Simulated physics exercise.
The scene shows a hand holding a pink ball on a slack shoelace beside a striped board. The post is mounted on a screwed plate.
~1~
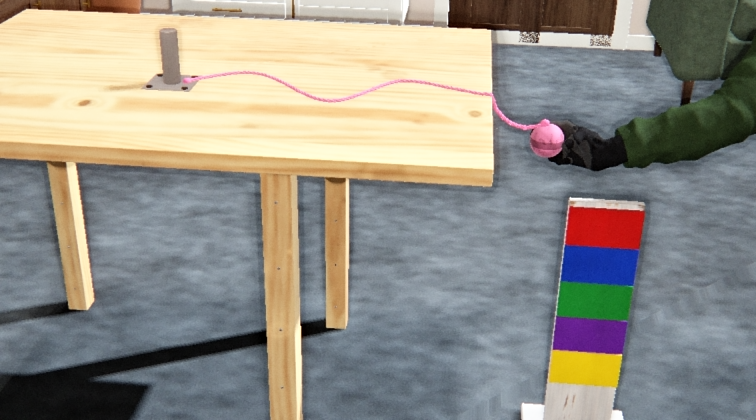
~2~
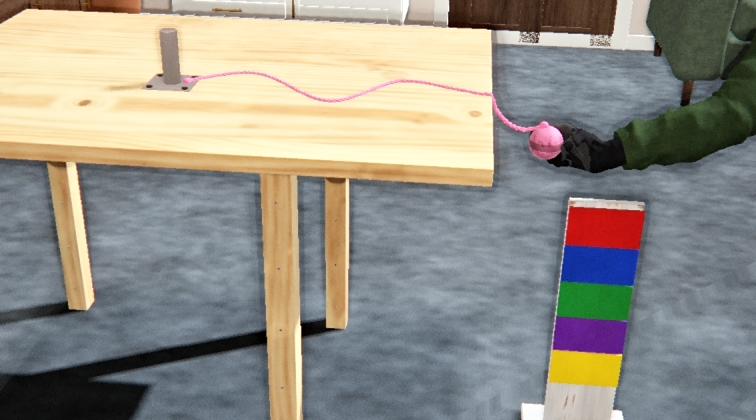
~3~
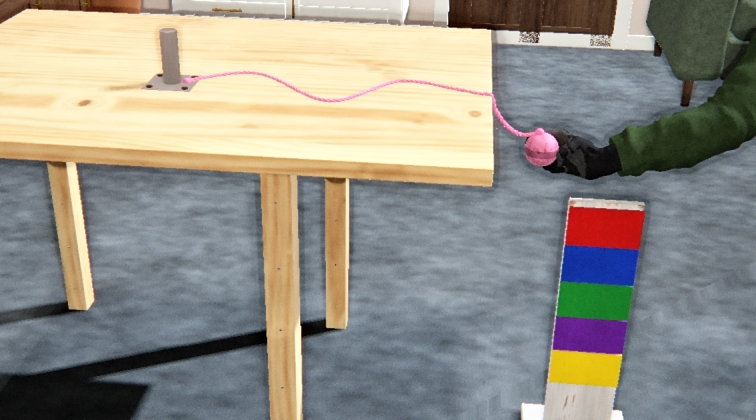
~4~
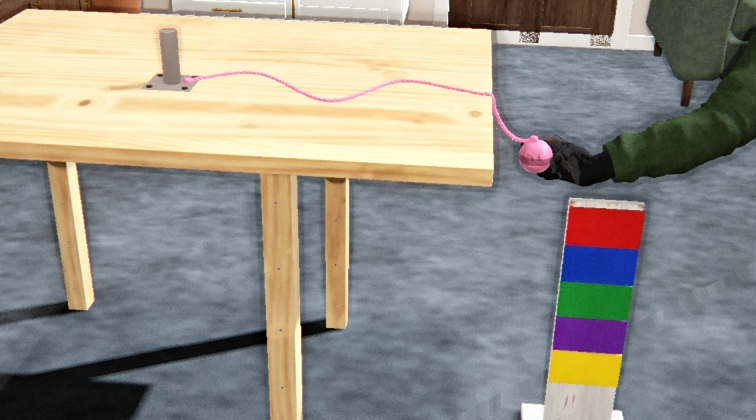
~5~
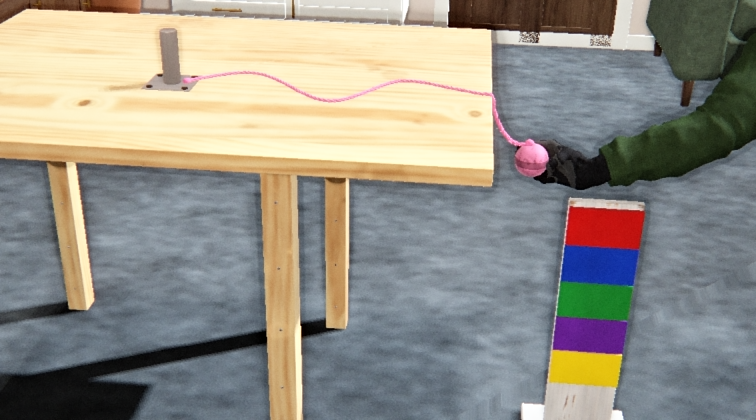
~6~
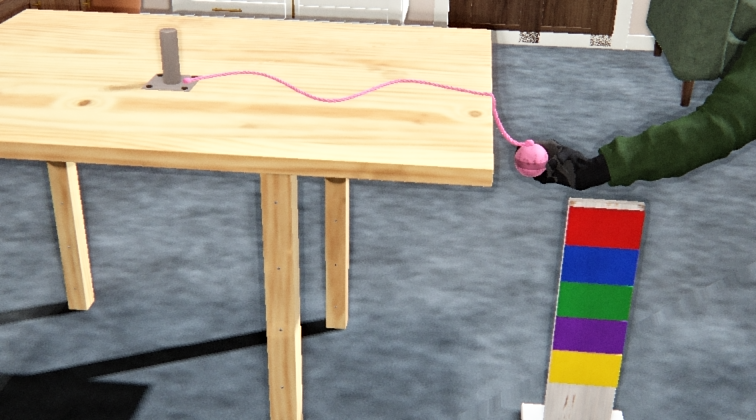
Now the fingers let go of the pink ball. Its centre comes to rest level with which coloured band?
With the blue one.
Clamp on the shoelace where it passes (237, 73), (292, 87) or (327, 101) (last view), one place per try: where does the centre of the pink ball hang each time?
Roughly (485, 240), (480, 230) and (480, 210), in that order.
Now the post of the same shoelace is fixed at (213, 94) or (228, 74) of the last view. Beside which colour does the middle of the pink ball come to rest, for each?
Answer, in order: Green, green.
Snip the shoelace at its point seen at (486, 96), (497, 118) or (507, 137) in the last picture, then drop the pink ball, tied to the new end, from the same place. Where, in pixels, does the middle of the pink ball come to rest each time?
About (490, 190) first, then about (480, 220), and finally about (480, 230).
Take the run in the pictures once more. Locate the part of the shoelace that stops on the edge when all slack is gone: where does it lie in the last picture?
Go for the one at (421, 82).
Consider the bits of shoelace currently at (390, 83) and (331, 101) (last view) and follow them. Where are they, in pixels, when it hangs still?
They go to (461, 96) and to (378, 92).
Soon after, ball near (487, 242); level with blue.
Then, ball near (484, 254); level with blue.
At rest, ball near (486, 255); level with blue. Its centre hangs level with the blue band.
